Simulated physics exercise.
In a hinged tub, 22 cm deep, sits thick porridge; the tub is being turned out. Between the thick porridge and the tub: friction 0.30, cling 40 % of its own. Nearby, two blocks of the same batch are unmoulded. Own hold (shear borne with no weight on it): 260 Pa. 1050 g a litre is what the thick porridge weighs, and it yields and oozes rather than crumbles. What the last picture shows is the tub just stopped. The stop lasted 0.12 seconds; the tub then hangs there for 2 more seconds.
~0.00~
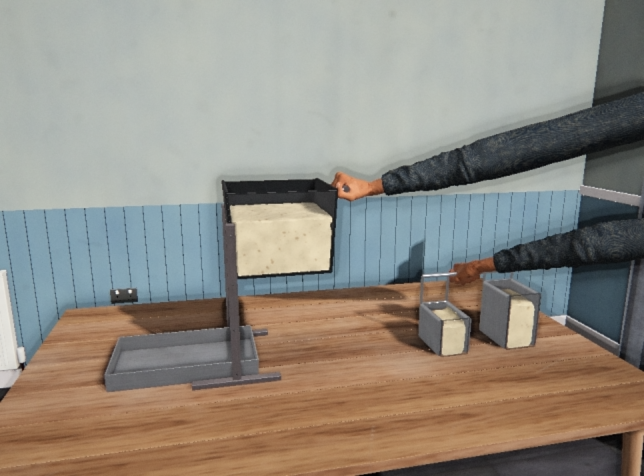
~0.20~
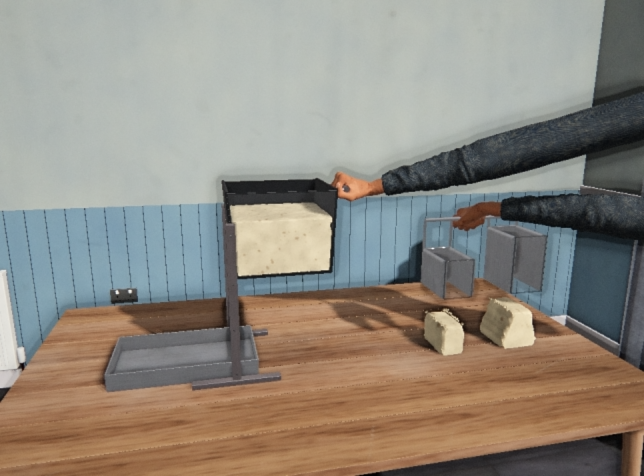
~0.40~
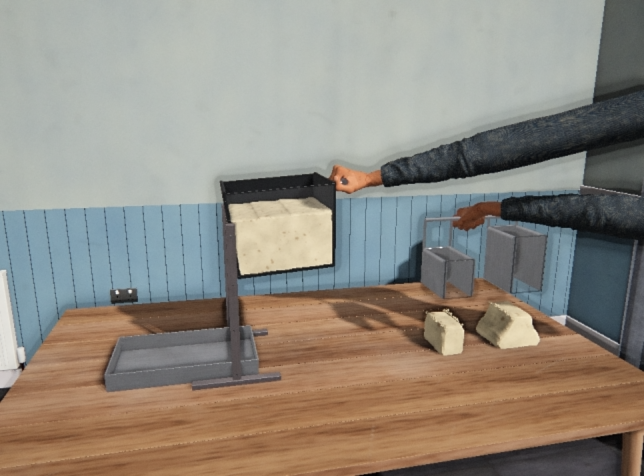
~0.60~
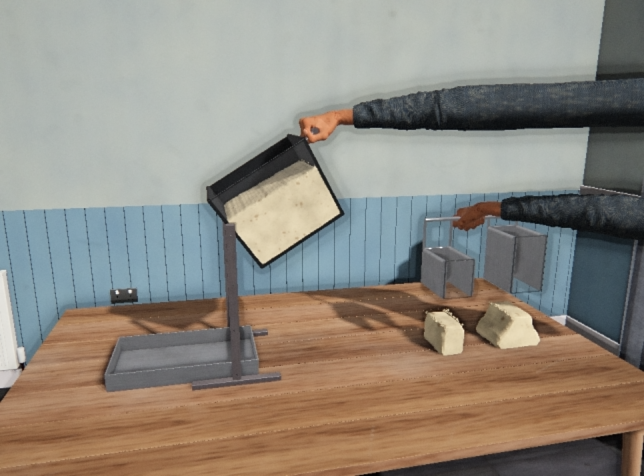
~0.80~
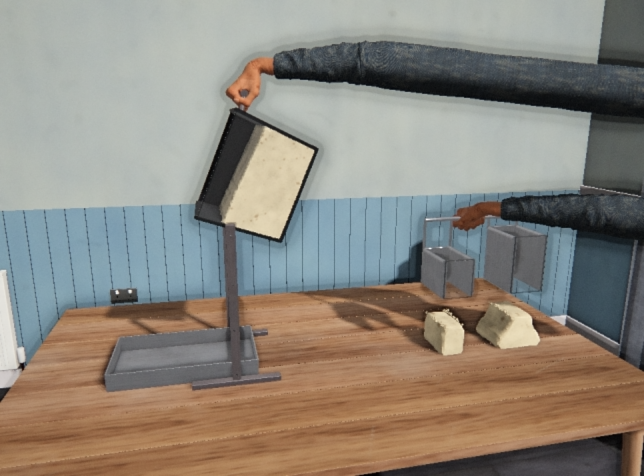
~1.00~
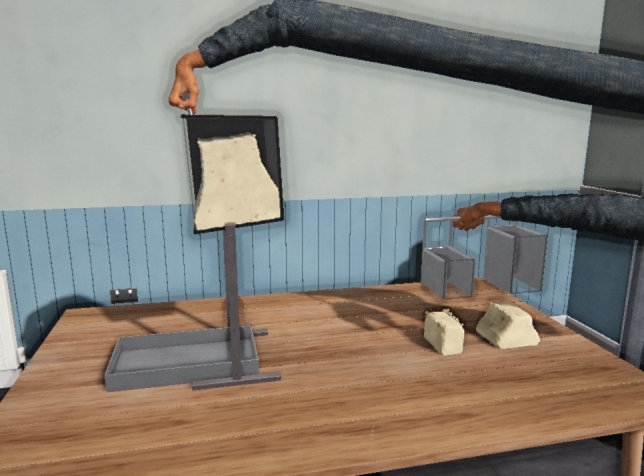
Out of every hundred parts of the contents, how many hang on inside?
Some 34 in every hundred.
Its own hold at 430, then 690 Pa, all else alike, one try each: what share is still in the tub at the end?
About 40 % first, about 50 % second.
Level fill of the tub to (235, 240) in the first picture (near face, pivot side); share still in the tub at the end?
55 %.
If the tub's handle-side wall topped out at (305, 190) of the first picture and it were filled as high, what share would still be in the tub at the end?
Some 50 per cent, I reckon.
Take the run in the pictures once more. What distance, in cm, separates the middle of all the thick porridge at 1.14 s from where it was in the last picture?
Close to 9 centimetres.
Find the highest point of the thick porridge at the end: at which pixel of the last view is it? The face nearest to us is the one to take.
Around (244, 196).
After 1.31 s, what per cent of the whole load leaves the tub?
That comes to some 6 per cent of the load.
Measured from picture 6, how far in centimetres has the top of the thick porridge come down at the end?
The top ends up some 15 cm below its level in the last picture.
After 1.14 s, the tub is at 93 degrees and holds 68 %.
After 1.31 s, the tub is at 93 degrees and holds 40 %.
After 1.48 s, the tub is at 93 degrees and holds 35 %.
After 1.65 s, the tub is at 93 degrees and holds 35 %.
After 3.00 s, at the end, the tub is at 93 degrees and holds 34 %.
